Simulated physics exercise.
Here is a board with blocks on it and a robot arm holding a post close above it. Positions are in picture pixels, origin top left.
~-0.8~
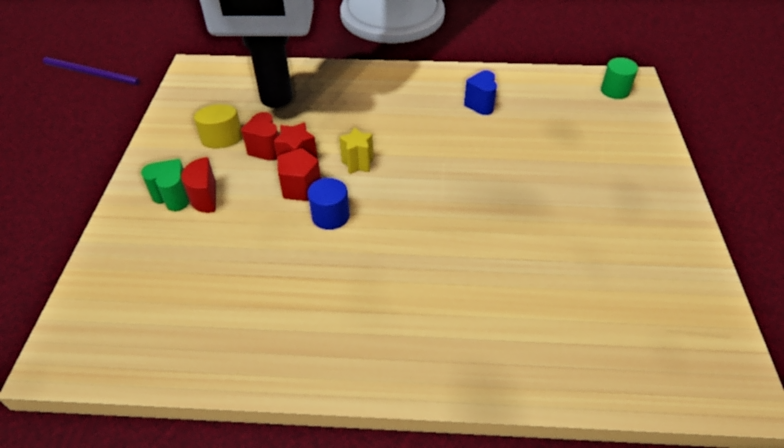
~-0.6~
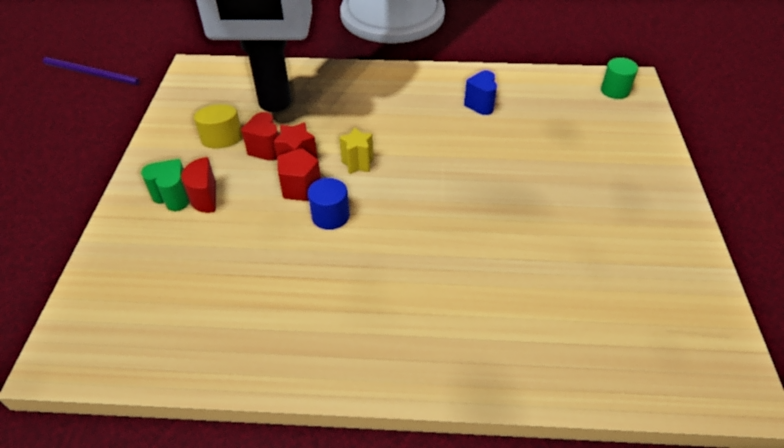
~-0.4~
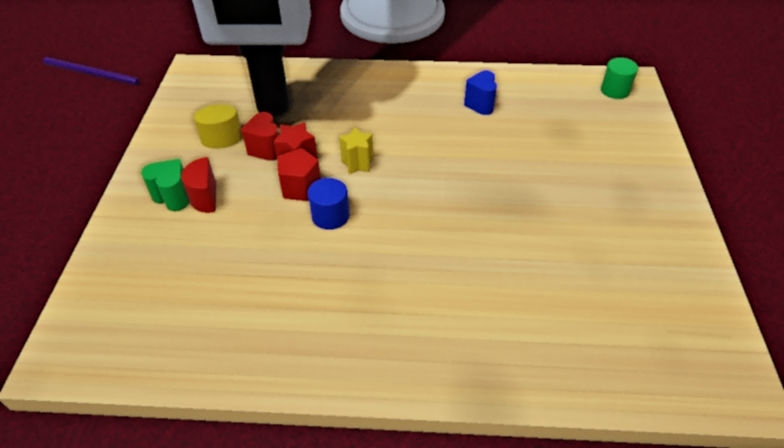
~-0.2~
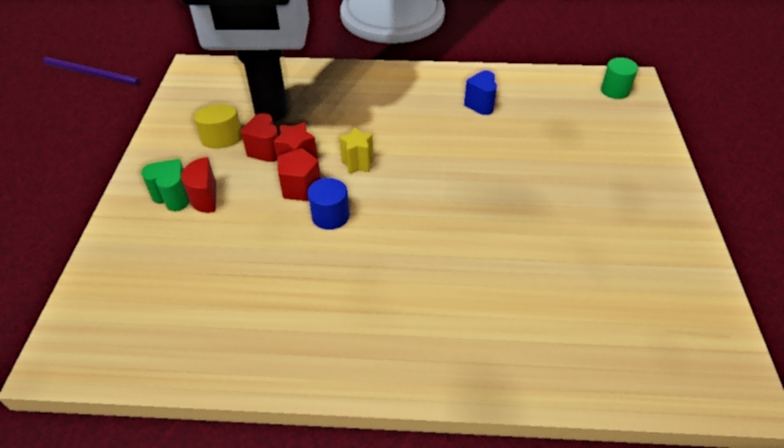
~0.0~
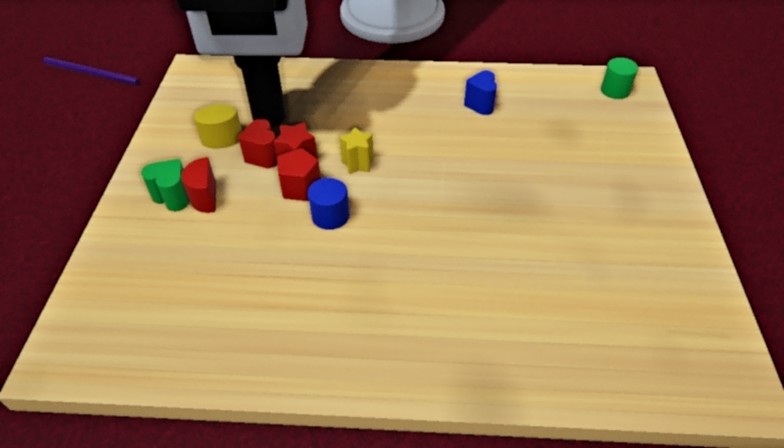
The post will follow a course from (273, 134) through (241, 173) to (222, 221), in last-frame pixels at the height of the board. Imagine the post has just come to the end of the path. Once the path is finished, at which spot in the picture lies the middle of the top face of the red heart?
I predict (250, 186).
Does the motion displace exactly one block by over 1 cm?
Final answer: No.
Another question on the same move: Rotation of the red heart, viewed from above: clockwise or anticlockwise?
It is turned anticlockwise.
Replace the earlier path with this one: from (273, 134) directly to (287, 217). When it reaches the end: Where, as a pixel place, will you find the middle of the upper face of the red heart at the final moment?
Its top middle is near (244, 176).
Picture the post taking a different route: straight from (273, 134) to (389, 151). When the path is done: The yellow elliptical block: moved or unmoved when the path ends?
Once the path is done, it remains where it sat before.
What follows on the original path. One third of the way, post (246, 145); red heart (249, 158), turned 45° anticlockwise.
Two thirds of the way, post (229, 174); red heart (249, 176).
At the end, post (217, 206); green heart (159, 174), turned 15° clockwise; red D-shaped block (187, 182), turned 15° clockwise; yellow elliptical block in place; red heart (251, 186), turned 165° anticlockwise.
